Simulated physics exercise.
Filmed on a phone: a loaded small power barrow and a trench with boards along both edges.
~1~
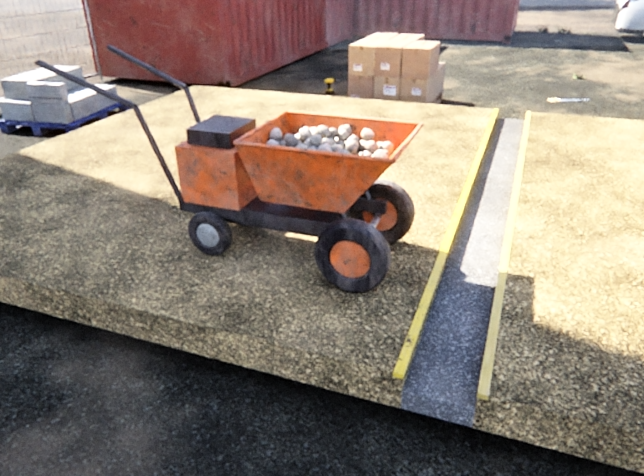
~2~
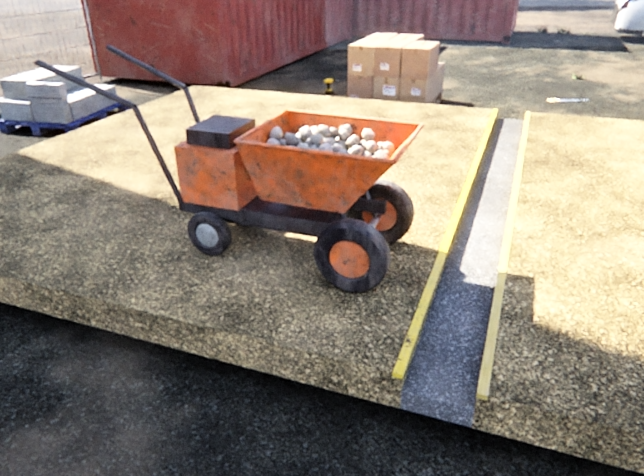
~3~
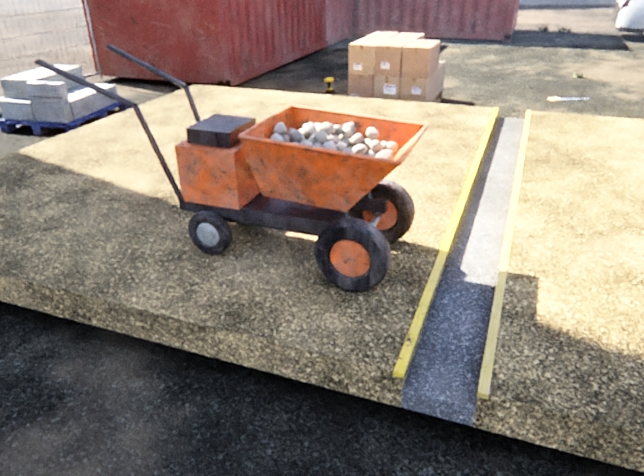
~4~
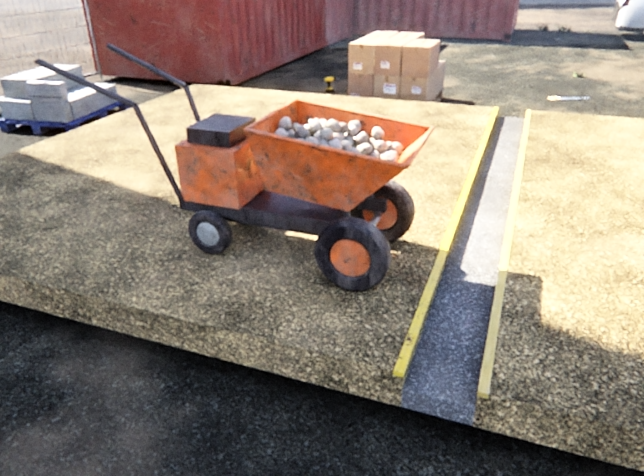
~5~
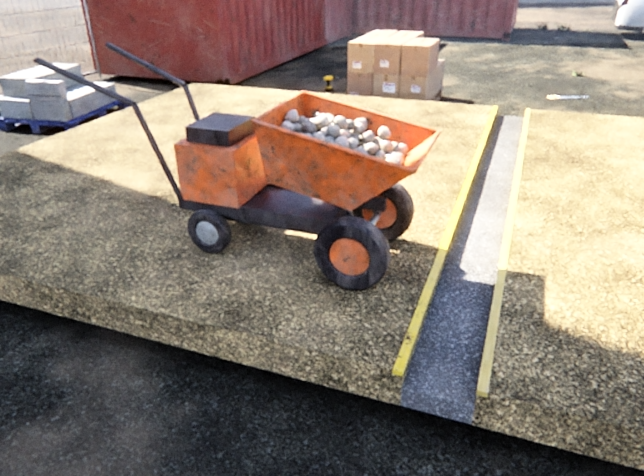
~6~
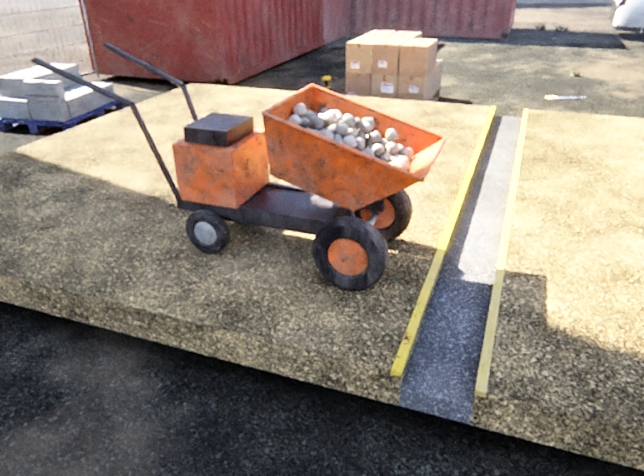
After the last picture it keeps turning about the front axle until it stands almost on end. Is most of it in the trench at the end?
The trench takes under half.
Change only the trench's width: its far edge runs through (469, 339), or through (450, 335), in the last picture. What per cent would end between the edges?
In turn 10 and 0 in a hundred.
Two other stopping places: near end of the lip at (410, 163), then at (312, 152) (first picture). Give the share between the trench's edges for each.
The first gives 10 %, the second 50 %.
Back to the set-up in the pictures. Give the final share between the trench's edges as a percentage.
Near 30 %.
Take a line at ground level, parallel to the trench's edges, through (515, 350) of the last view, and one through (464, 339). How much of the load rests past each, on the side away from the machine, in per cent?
Roughly 30 per cent, and 60 per cent.
Shortly afterwards, skip tipped steeply; the whole lot in the skip.
Next, skip tipped right over; near two thirds in the skip; a little in or heaped over the trench; near a quarter beyond it; only a few falling.
Some moments later, skip tipped right over; near a quarter in the skip; near a quarter in or heaped over the trench; near half beyond it.
In the end, skip tipped right over; near a quarter in the skip; near a quarter in or heaped over the trench; near half beyond it.
